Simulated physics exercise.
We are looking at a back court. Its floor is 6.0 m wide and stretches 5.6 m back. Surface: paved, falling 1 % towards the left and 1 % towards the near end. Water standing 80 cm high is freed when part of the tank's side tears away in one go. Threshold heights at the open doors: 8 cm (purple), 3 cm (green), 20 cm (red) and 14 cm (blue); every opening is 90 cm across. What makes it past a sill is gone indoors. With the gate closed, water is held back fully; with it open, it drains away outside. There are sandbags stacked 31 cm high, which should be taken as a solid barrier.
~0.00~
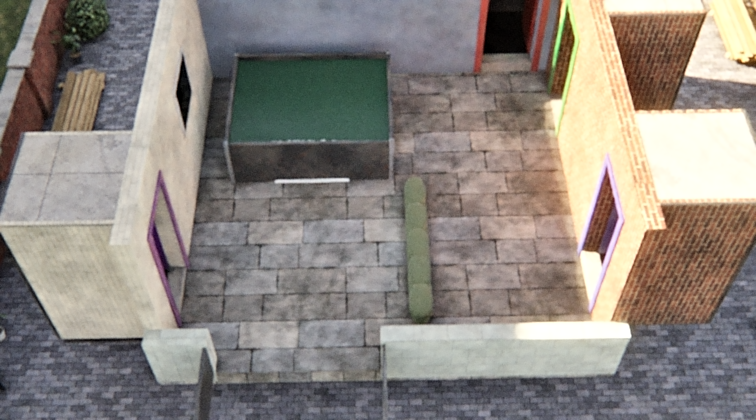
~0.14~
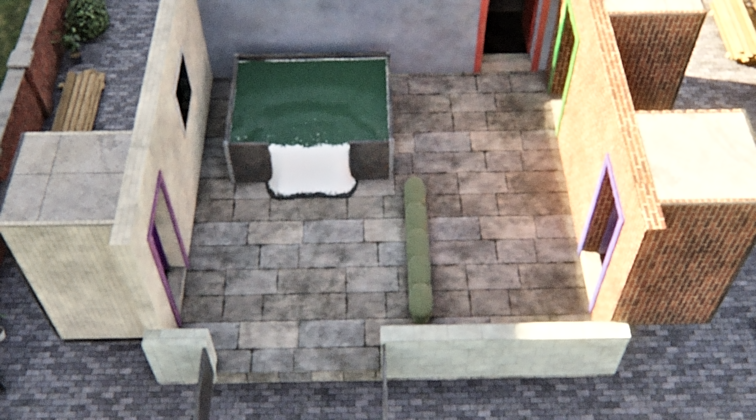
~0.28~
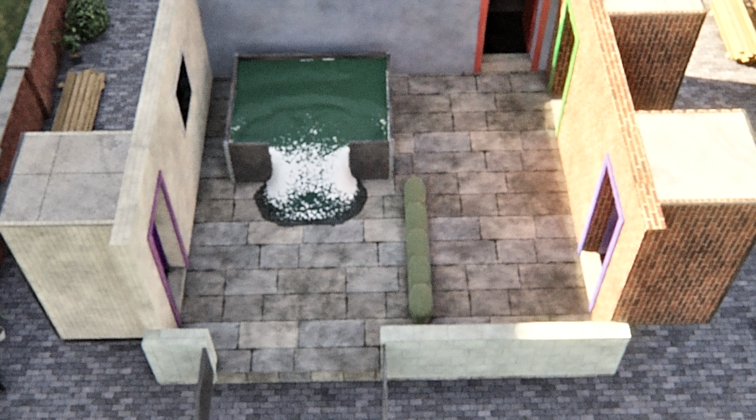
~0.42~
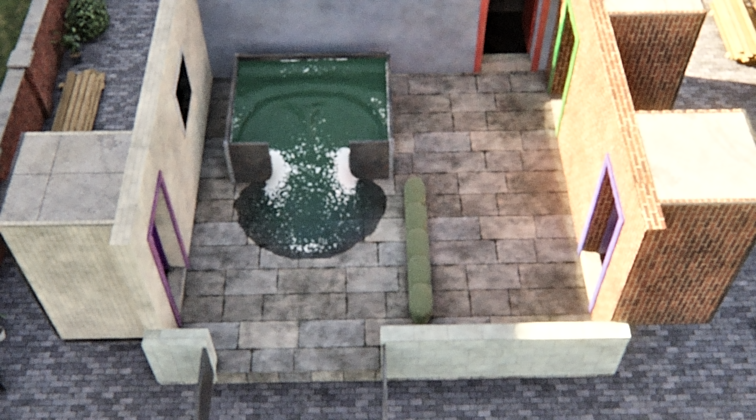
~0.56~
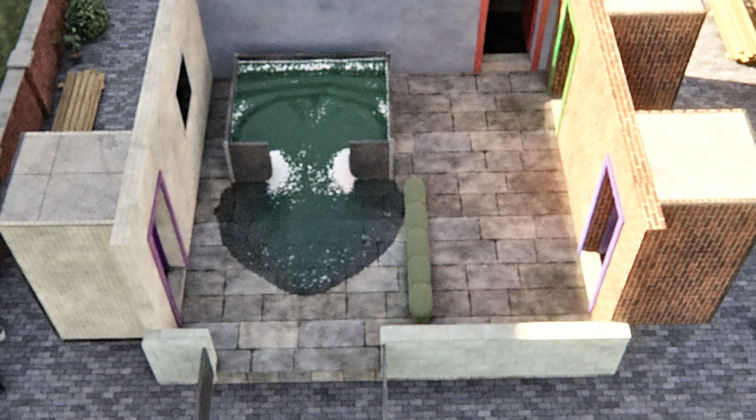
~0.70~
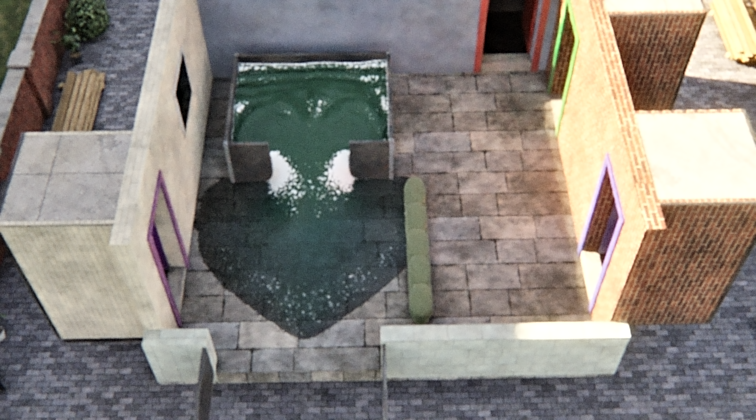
In a paved back court, a tank of green water burst open at the front, and the water gushed out in white foam, then fanned across the paving beside a low green barrier.
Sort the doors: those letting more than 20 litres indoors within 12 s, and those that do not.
The purple door is among those letting more in; the green door is among those that do not; the red door is among those that do not; the blue door is among those that do not.
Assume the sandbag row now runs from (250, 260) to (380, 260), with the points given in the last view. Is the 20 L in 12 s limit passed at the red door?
At red, compared with that limit: Limit not reached.
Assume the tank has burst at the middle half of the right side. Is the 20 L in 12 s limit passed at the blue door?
Note: Blue door, short of the limit.
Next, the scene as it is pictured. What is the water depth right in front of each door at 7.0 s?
Readings (cm): Purple = 10; green = 1; red = 2; blue = 5.
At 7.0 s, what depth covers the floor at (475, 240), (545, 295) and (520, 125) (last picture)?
First spot near 2 cm, second near 5 cm, third near 2 cm.
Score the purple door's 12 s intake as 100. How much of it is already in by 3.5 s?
55 per cent, roughly.
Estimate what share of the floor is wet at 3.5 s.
Covered: Roughly 50 %.
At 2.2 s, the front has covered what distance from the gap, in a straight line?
I'd put it close to 5.0 m.
After 1.4 s water covers 35 % of the floor and is deepest (45 cm) near (310, 185); purple door 15 cm at the sill, 0 L in, green door not reached, red door not reached, blue door not reached.
After 2.2 s water covers 45 % of the floor and is deepest (43 cm) near (393, 353); purple door 16 cm at the sill, 28 L in, green door not reached, red door not reached, blue door not reached.
After 3.5 s water covers 50 % of the floor and is deepest (27 cm) near (310, 185); purple door 18 cm at the sill, 82 L in, green door not reached, red door not reached, blue door 11 cm at the sill, 0 L in.
After 7.0 s water covers 80 % of the floor and is deepest (13 cm) near (393, 353); purple door 10 cm at the sill, 151 L in, green door 1 cm at the sill, 0 L in, red door 2 cm at the sill, 0 L in, blue door 5 cm at the sill, 0 L in.
After 12.0 s water covers 85 % of the floor and is deepest (8 cm) near (175, 358); purple door 5 cm at the sill, 155 L in, green door 1 cm at the sill, 0 L in, red door 1 cm at the sill, 0 L in, blue door 2 cm at the sill, 0 L in.
